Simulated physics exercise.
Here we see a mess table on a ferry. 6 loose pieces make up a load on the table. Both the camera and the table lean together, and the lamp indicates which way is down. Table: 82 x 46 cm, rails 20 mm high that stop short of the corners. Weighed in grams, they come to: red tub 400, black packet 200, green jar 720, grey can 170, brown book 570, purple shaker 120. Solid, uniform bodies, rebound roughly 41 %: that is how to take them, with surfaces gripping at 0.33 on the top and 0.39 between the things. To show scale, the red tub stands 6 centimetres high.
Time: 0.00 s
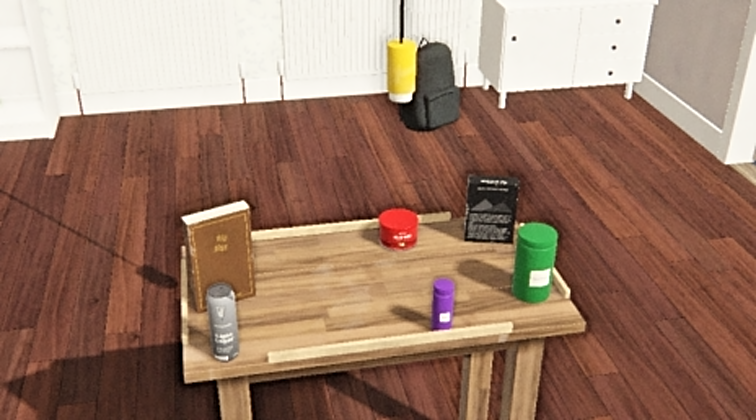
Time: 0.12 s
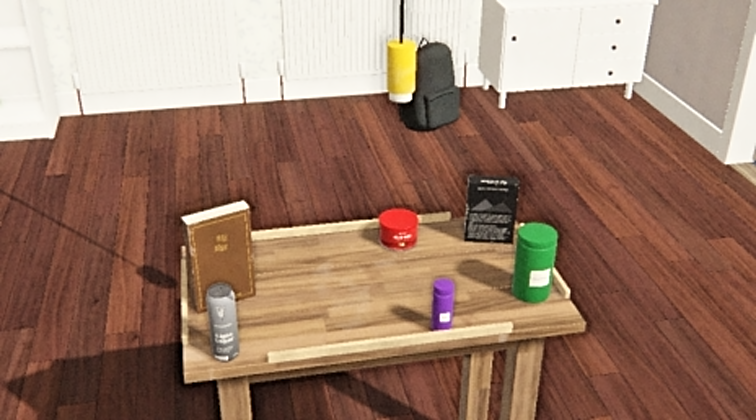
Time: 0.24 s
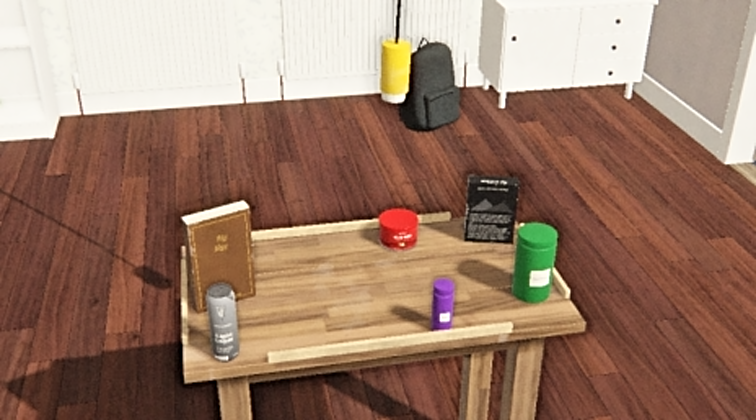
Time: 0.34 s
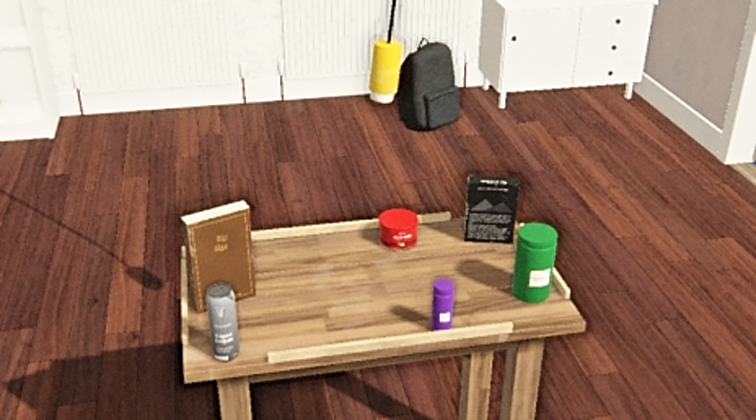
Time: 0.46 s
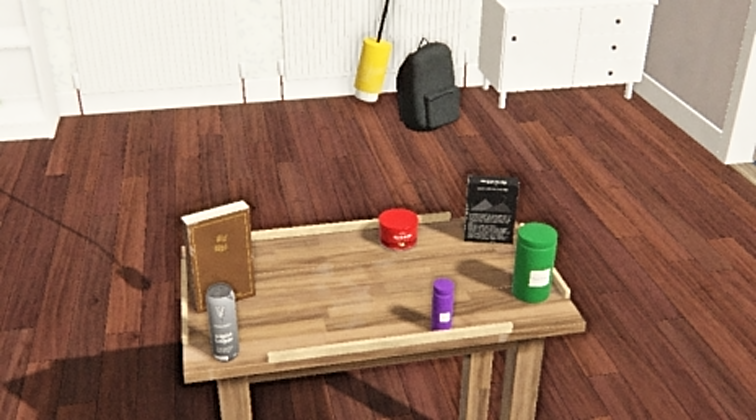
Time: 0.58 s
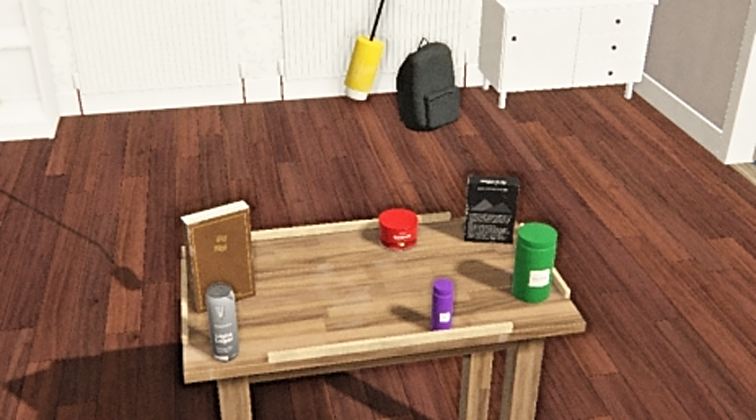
At the start, a yellow lamp hangs straight down beside a dark backpack, behind a wooden table holding a brown book, grey can, red tub, purple shaker, black packet and green jar. Then the lamp swings steadily to the left, ending at a slant, while the six objects stay in place.
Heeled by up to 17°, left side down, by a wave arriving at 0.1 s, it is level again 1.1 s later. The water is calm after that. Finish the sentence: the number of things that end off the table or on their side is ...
... nought.
Around 0.88 s, boat heeled 11°, left side down.
Around 1.18 s, boat level.
Around 1.48 s, red tub resting near (398, 230); black packet resting near (490, 210).
Finally (1.7 s), all 6 still in place (within 5 cm). Final places as that camera would see them, red tub near (398, 230), black packet near (490, 210).
